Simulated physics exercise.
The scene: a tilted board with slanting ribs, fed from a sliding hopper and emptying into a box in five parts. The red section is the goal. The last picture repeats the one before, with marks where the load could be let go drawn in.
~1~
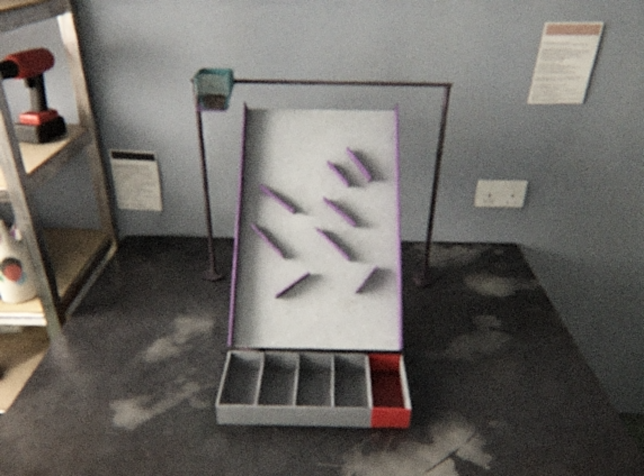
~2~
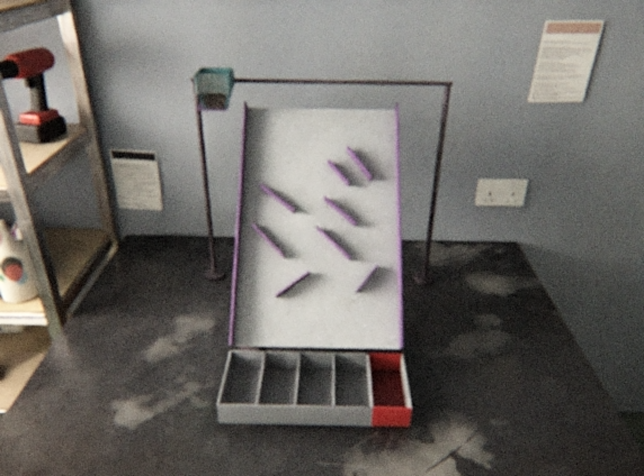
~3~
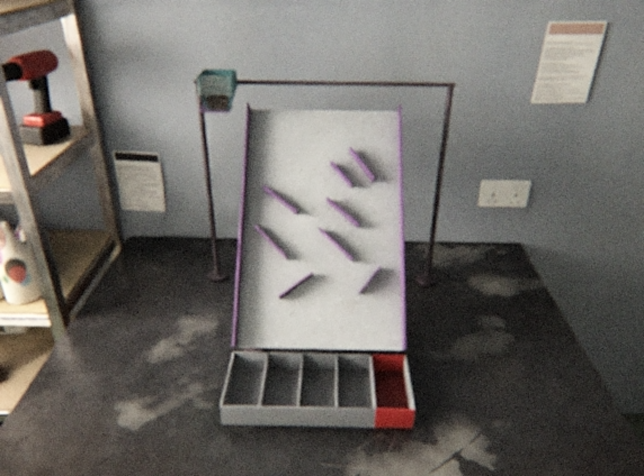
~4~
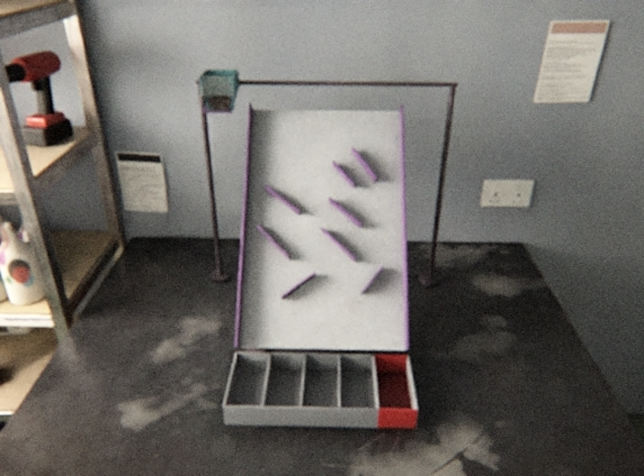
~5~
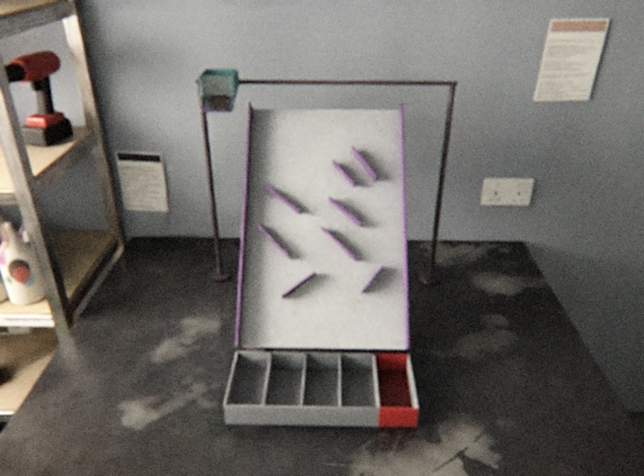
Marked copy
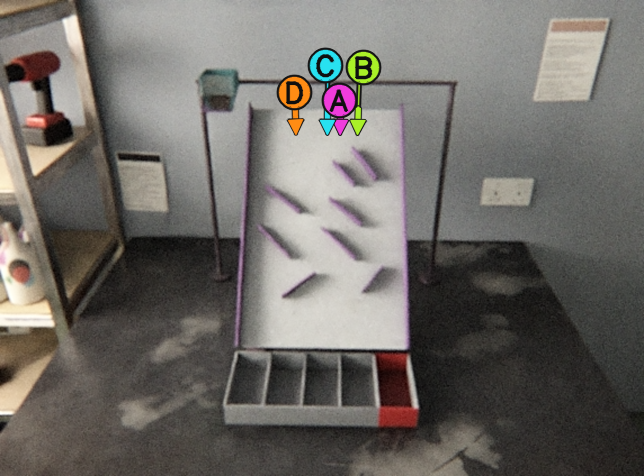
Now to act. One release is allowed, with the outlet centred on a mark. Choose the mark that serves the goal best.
Go for B.
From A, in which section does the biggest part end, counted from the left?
The fifth from the left.
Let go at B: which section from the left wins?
The fifth.
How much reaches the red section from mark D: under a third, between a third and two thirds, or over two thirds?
It is under a third.
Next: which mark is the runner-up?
The answer is A.
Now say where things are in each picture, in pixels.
Hopper at (215, 102), allspice berries, door shut, in the first frame.
Ribs (328, 159) to (349, 183), (347, 146) to (371, 177), (260, 184) to (294, 210), in the second frame.
Ribs (327, 198) to (359, 225), (255, 225) to (287, 257), (320, 227) to (353, 259), in the third frame.
Ribs (281, 297) to (315, 272), (363, 292) to (383, 266), in the fourth frame.
Red section at (398, 416), number 5 of 5 from the left, in the fifth frame.
On the marked copy, mark A meets the board at (340, 129); mark B meets the board at (357, 129); mark C meets the board at (327, 129); mark D meets the board at (295, 129).
With A, about two thirds in the red section, about a third in other sections.
With B, most in the red section, a small part in other sections, a small part outside the box.
With C, about a third in the red section, about two thirds in other sections.
With D, a small part in the red section, nearly all in other sections.
